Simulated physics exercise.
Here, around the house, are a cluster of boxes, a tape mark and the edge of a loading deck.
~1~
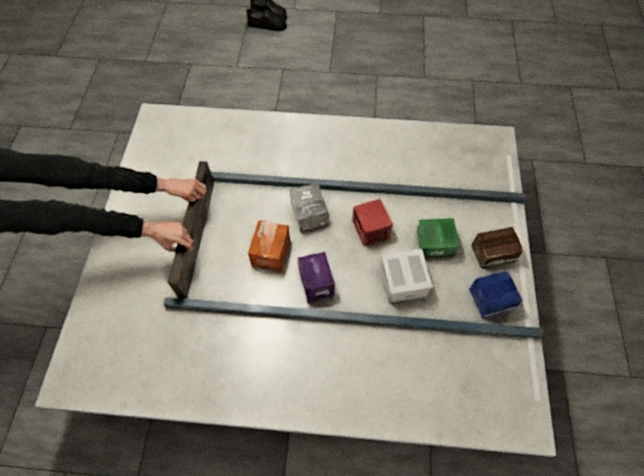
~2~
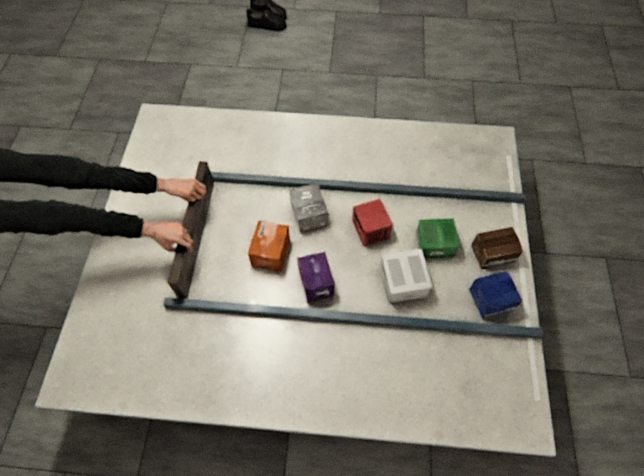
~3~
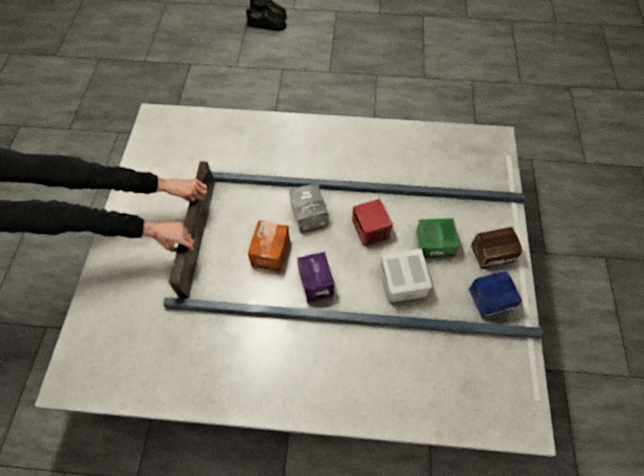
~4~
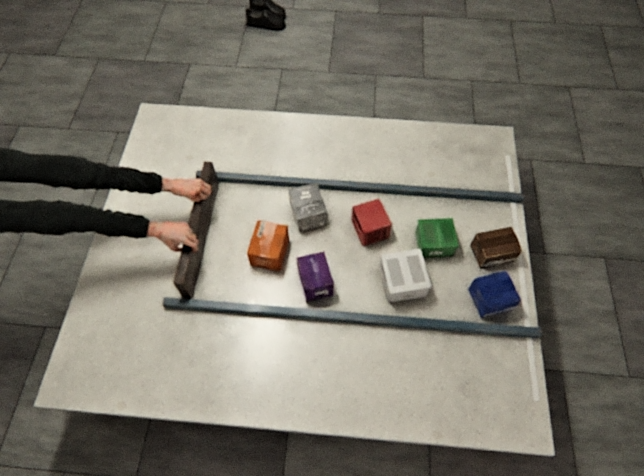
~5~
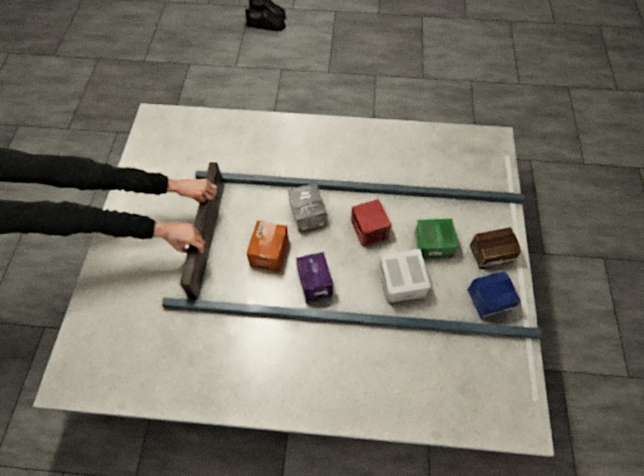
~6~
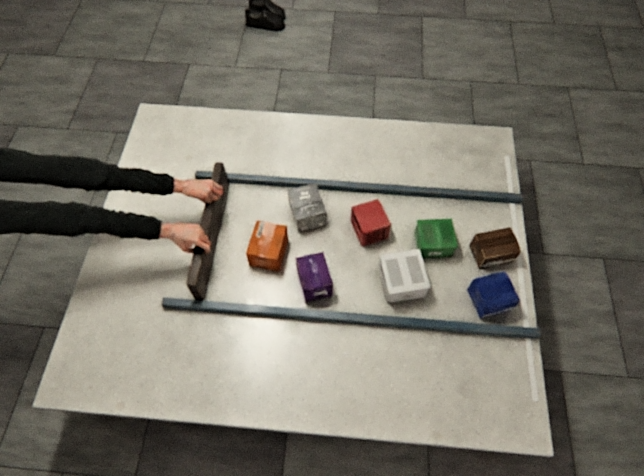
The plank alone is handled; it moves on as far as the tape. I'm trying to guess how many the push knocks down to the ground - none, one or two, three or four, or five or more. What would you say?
The edge claims more than four.
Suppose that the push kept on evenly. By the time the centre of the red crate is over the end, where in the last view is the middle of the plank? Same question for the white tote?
With the red crate it sits around (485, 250), with the white tote around (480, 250).
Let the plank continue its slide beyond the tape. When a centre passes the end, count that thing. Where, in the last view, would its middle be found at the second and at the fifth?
It sits near (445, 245), and then near (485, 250).
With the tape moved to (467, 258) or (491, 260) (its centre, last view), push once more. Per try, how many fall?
In order, the counts are 3 and 5.
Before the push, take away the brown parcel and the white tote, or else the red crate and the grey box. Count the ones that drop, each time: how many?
You'd get 6 in the first case and 6 in the second one.
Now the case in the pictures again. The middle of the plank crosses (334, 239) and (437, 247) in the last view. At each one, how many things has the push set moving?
4 by the first point, 8 by the second.
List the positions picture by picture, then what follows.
Brown parcel (497, 248); blue box (495, 294); green tote (437, 238); plank (193, 228); tape (521, 262), in the first frame.
Blue box (495, 295); purple parcel (316, 277), in the second frame.
Green tote (437, 238); orange parcel (269, 246), in the third frame.
Brown parcel (496, 247); red crate (371, 222), in the fourth frame.
Blue box (493, 295); plank (204, 229), in the fifth frame.
Brown parcel (495, 248); blue box (493, 295); green tote (435, 239); plank (210, 229); tape (519, 262), in the sixth frame.
Soon after, none off yet; brown parcel at rest near (495, 248); blue box at rest near (493, 295); green tote at rest near (435, 239).
After that, none off yet; brown parcel displaced a little near (503, 250); blue box at rest near (493, 295); green tote displaced about its own width near (462, 242).
And then, one off so far; brown parcel off the edge near (536, 302); blue box tilting well over near (558, 312); green tote tilting a little near (542, 249).
In the end, the number that fall off is five or more; gone, orange parcel, grey box, purple parcel, red crate, white tote, green tote, blue box and brown parcel.
